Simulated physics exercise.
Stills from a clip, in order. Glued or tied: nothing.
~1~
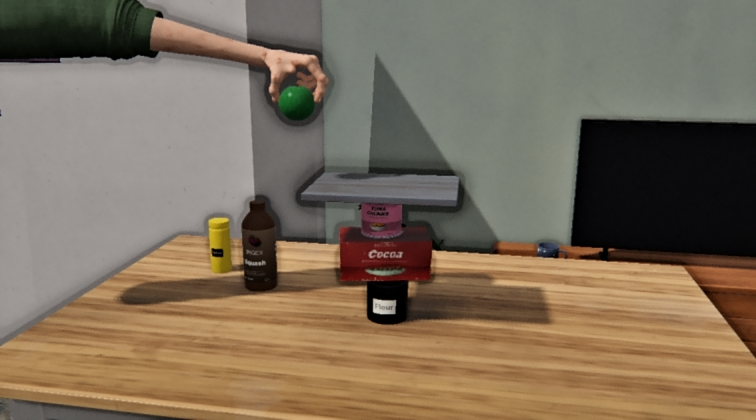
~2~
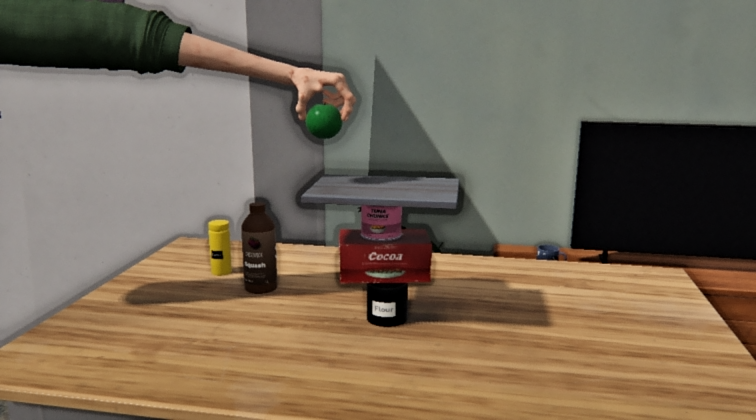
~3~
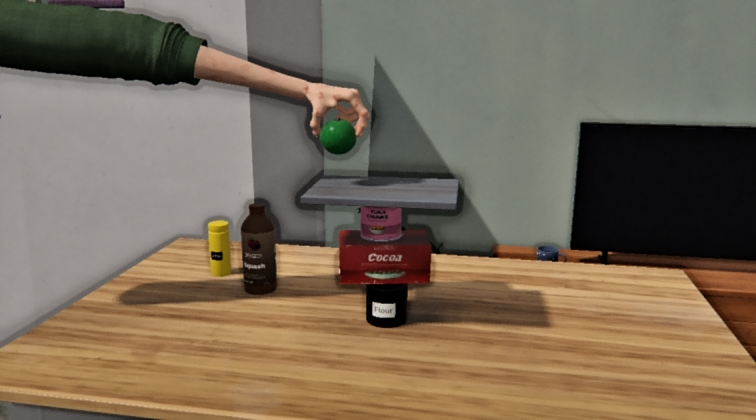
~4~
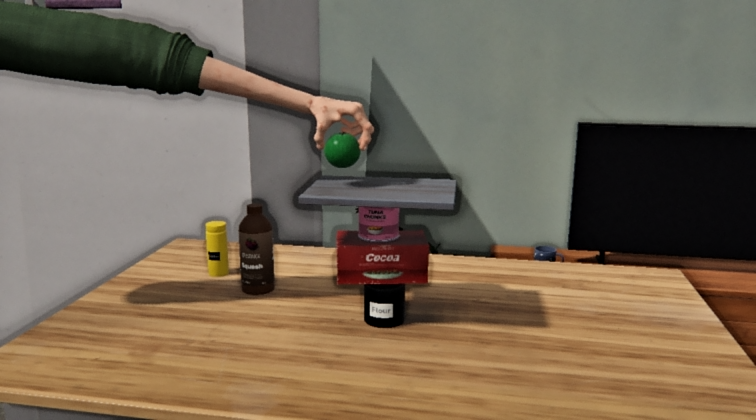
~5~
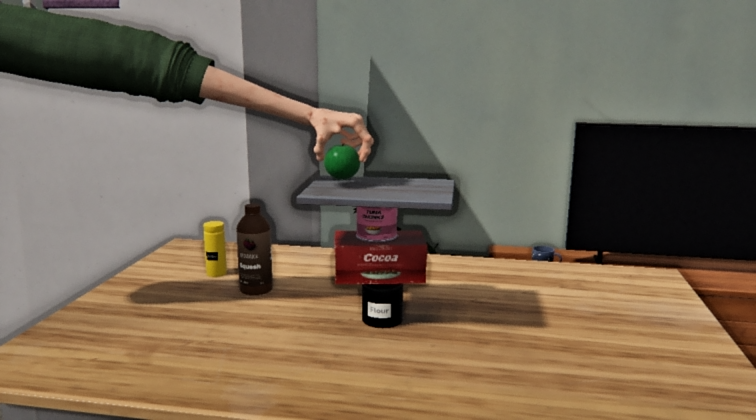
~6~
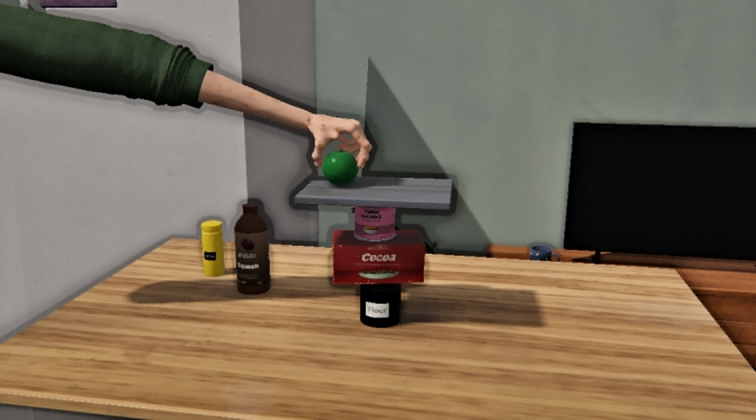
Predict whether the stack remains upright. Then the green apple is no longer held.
Short answer: It's safe.
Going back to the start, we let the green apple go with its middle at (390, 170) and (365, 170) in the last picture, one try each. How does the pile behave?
In the first case the pile remains standing, while in the second it remains standing.
Then, 0.60 s after the last picture, nothing has stirred.
Then, 1.90 s after the last picture, green apple resting near (340, 169).
At rest, all 7 in place. Seen from the same camera at the end, green apple near (339, 169). The pile keeps its balance.
